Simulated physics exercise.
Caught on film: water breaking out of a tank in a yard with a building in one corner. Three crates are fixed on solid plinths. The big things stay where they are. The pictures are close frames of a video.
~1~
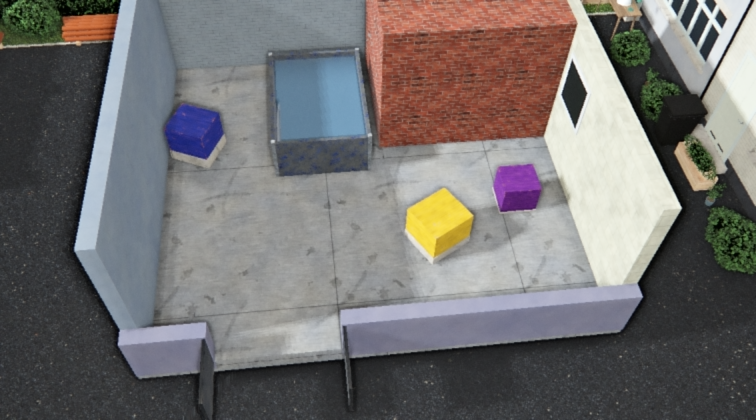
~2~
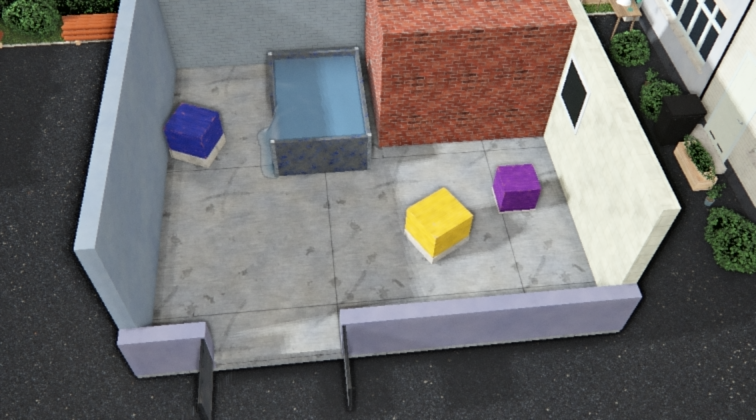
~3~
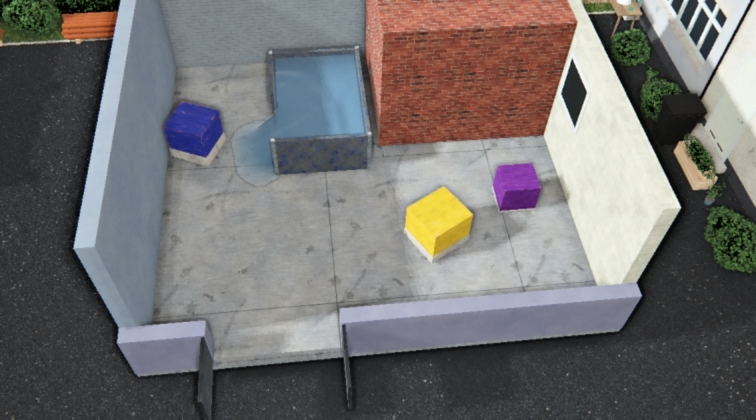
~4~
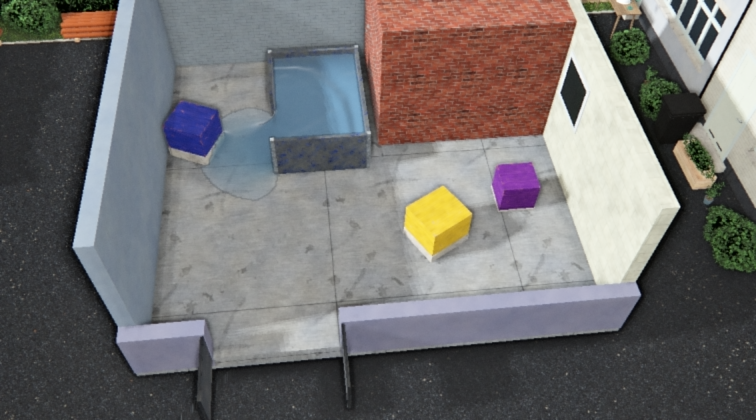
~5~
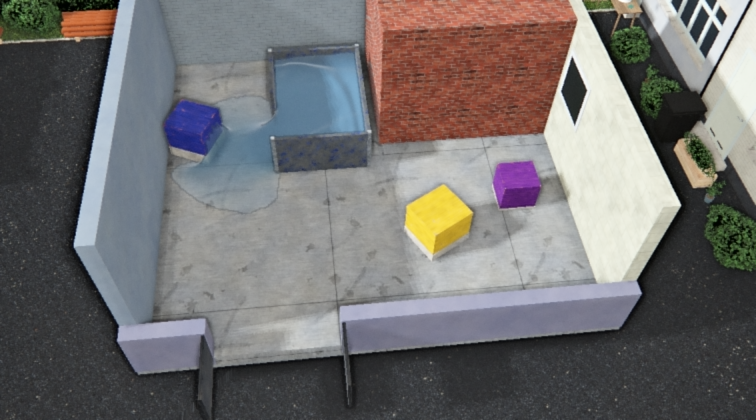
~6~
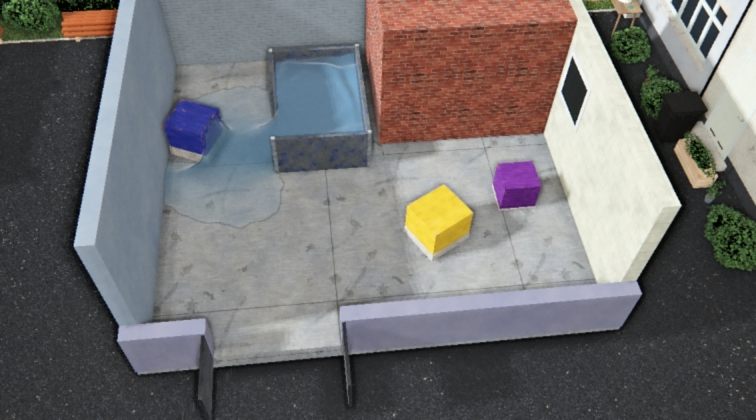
Water pours from the left side of the tank and spreads around the blue block.
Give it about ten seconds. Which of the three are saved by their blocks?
One by one: The purple crate gets wet; the yellow crate stays dry; the blue crate gets wet.
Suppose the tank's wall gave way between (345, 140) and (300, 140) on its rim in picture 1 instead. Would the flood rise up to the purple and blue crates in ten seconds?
My reading: Purple gets wet; blue is spared.
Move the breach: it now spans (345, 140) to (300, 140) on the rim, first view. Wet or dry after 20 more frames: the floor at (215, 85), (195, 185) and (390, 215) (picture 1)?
In turn: No water, not flooded, flooded.
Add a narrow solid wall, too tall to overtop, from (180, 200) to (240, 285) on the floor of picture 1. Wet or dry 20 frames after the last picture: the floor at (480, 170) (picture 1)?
Verdict: No water.
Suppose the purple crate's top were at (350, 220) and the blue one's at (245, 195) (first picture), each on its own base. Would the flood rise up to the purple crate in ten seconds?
Then: Purple crate is wetted.
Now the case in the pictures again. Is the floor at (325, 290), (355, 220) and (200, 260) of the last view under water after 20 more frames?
As listed: Covered, free of water, flooded.
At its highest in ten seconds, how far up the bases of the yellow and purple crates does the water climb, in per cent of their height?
In turn 70 and 160 per cent.
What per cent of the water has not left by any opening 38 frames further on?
I make it 84 per cent.
A moment on, water covers 25 % of the floor; the purple crate not reached, the yellow crate not reached, the blue crate water round its plinth.
Next, water covers 30 % of the floor; the purple crate not reached, the yellow crate not reached, the blue crate water round its plinth.
Then, water covers 50 % of the floor; the purple crate not reached, the yellow crate not reached, the blue crate water round its plinth.
Later, water covers 75 % of the floor; the purple crate water round its plinth, the yellow crate water round its plinth, the blue crate water round its plinth.
In the end, water covers 95 % of the floor; the purple crate was topped, the yellow crate stayed above the water, the blue crate was topped.
